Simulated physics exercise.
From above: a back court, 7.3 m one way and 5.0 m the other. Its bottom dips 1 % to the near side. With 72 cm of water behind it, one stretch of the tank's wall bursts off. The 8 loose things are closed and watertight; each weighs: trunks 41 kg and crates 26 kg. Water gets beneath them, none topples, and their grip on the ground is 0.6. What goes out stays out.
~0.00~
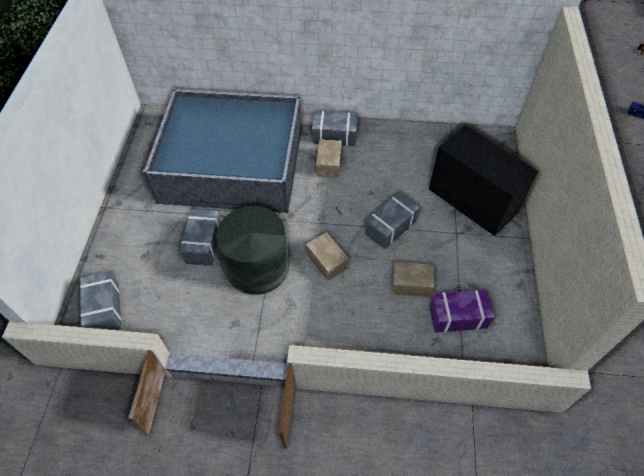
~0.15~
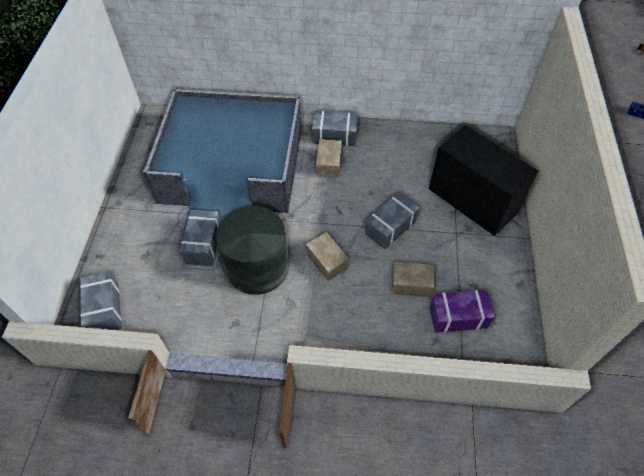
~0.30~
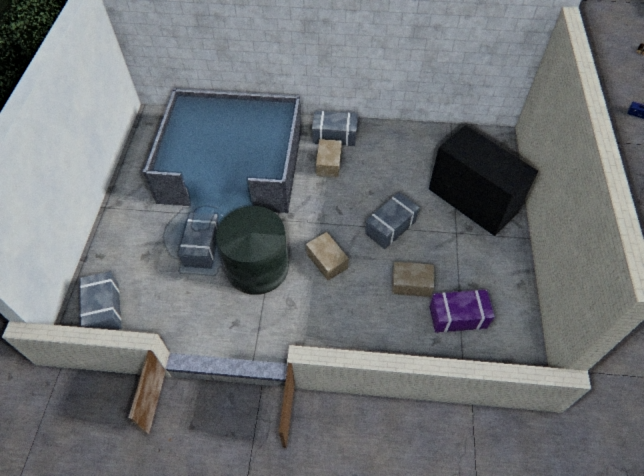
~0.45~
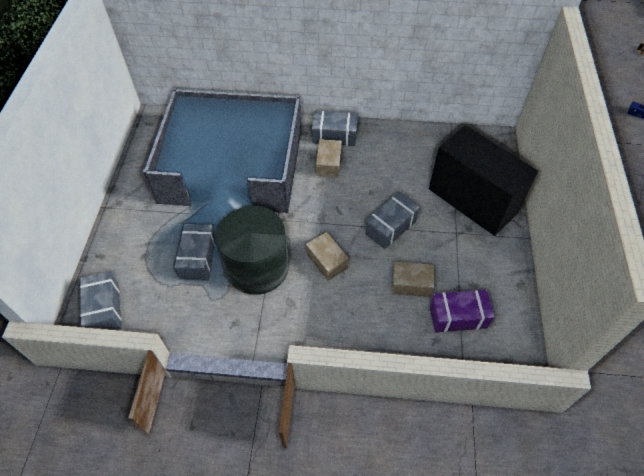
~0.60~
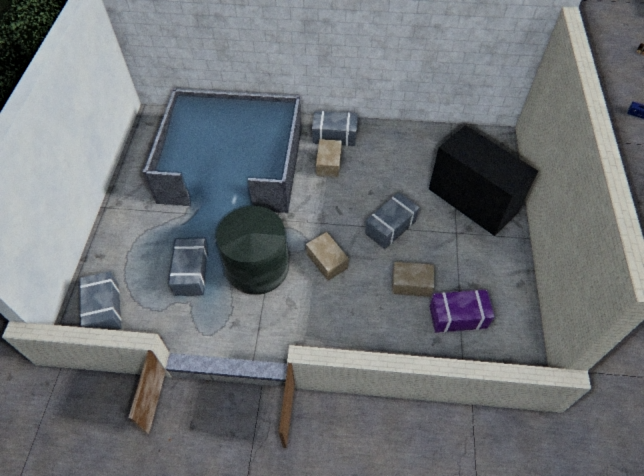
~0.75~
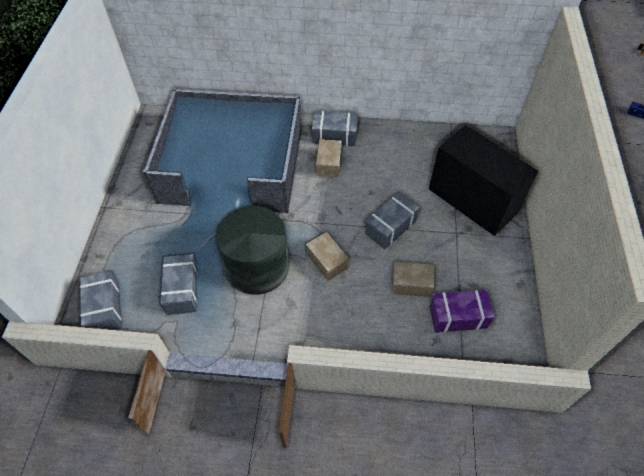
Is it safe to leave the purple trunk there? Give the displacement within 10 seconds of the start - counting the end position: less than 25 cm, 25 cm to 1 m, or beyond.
Purple trunk stays put.
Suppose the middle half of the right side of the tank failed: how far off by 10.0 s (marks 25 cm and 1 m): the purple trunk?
Then the purple trunk ends far away.
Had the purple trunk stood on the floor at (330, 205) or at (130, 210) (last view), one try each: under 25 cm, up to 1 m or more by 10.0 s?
In turn: It barely shifts; it travels far.
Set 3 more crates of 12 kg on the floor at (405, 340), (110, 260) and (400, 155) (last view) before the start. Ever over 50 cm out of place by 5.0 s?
In turn: Short of it, over, under.
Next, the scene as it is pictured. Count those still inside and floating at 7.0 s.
At that moment 0.
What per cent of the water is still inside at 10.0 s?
About 68 per cent.
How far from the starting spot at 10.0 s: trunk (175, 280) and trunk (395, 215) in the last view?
In that order: 200 cm, 0 cm.
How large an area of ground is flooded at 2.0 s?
Roughly 16 m2.
After 2.0 s the purple trunk is near (463, 305), 0.0 m from its start, aground; 0 of 8 are out; 2 afloat.
After 4.5 s the purple trunk is near (463, 305), 0.0 m from its start, aground; 0 of 8 are out; 1 afloat.
After 7.0 s the purple trunk is near (463, 305), 0.0 m from its start, aground; 0 of 8 are out; 0 afloat.
After 10.0 s the purple trunk is near (463, 305), 0.0 m from its start, aground; 0 of 8 are out; 0 afloat.
